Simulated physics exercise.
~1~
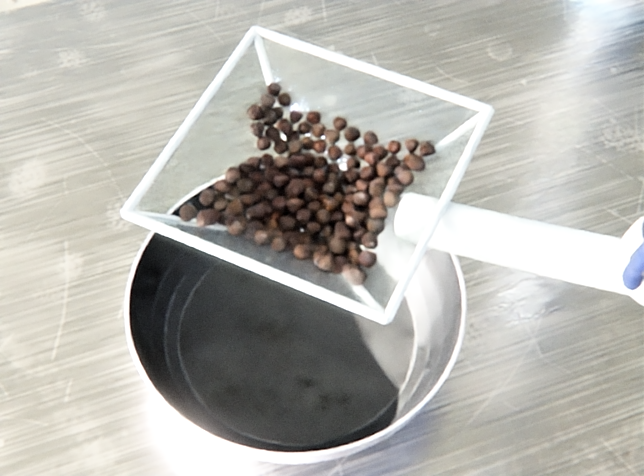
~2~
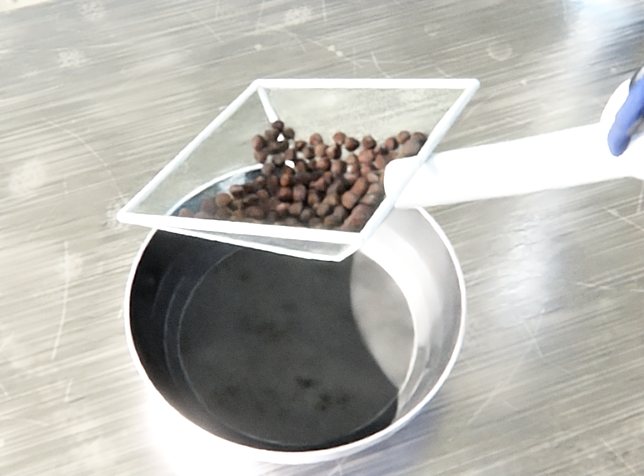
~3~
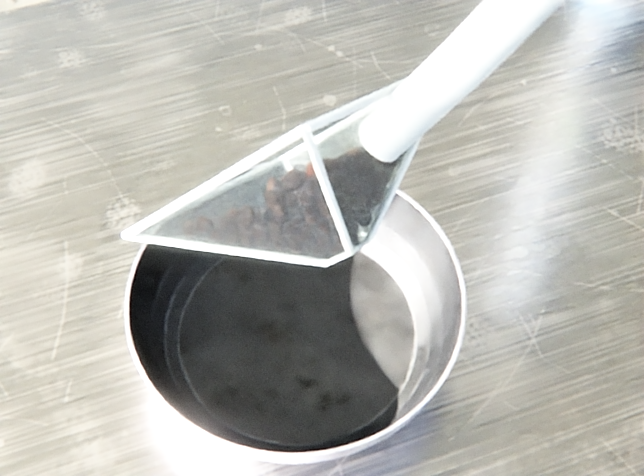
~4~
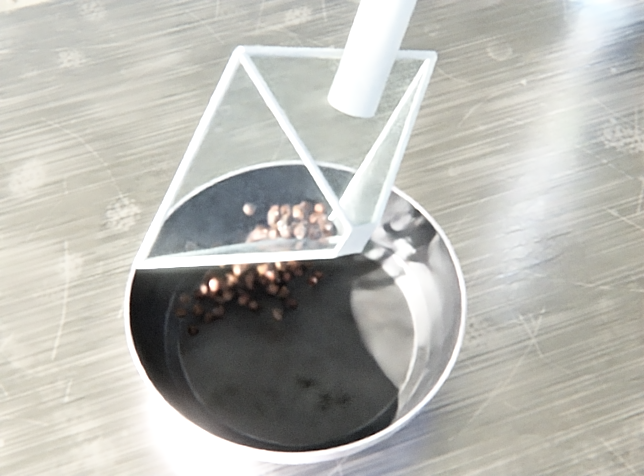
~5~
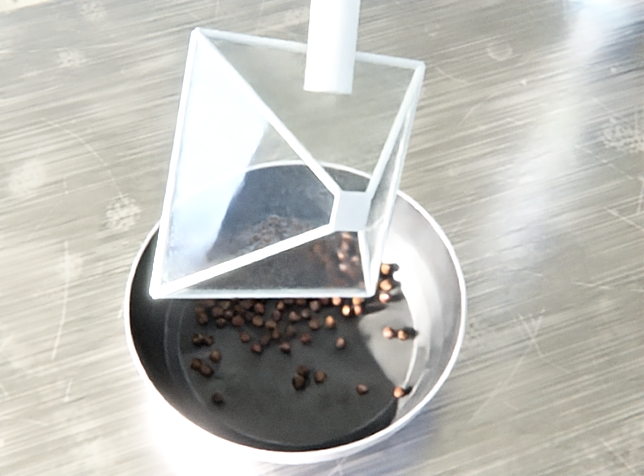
On a scratched metal surface, a clear scoop tips over a dark round pan, spilling small brown beans until they scatter inside.
